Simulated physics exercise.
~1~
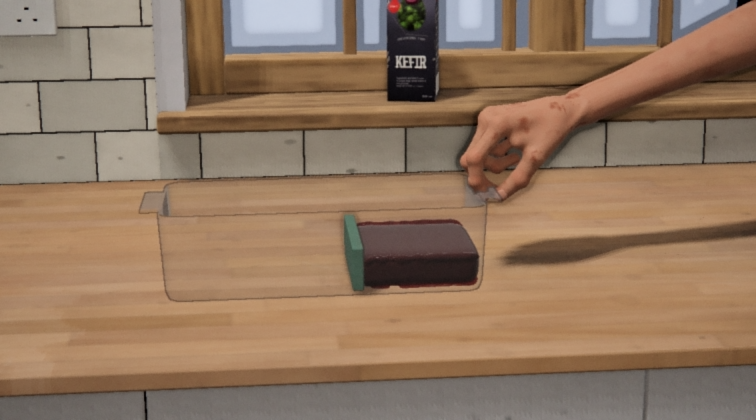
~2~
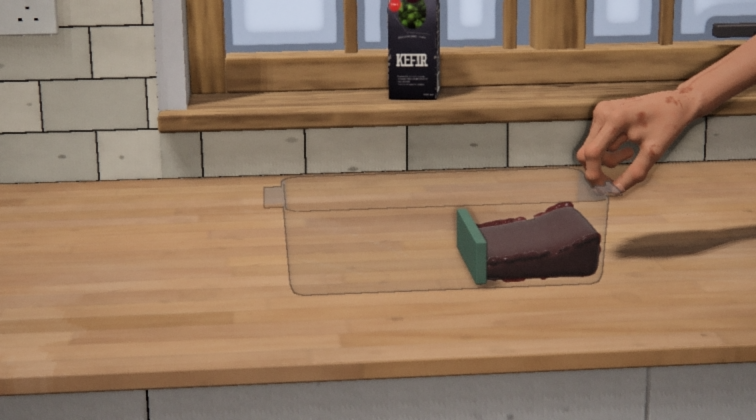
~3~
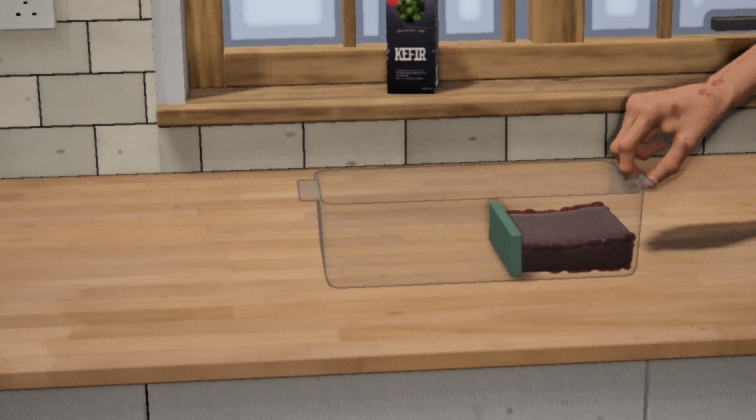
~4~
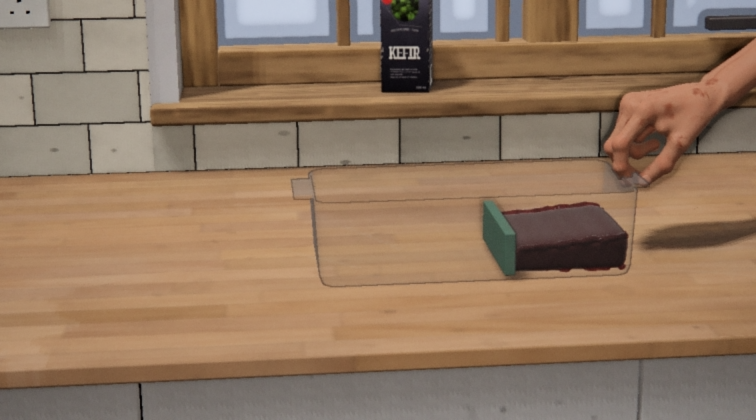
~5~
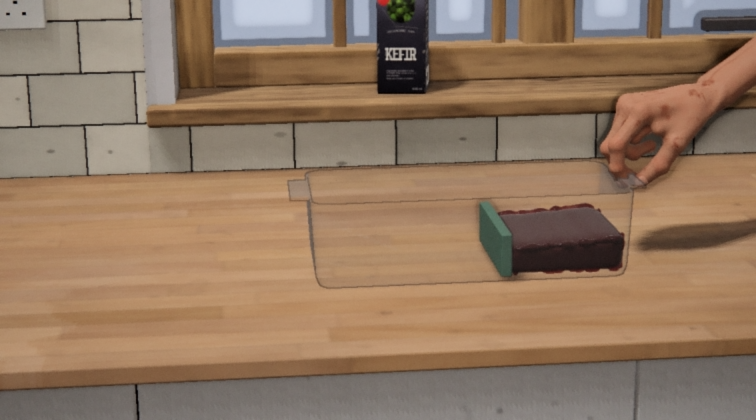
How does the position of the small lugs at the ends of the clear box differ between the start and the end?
At the end the lugs are clearly farther to the right along the counter than they were at the start, having moved along with the box.
A clear box with a green divider slid right along a wooden counter, pulled by a hand at its right end. The dark wine sloshed up unevenly, then calmed somewhat as the box came to rest, with practically all of it still right of the divider.
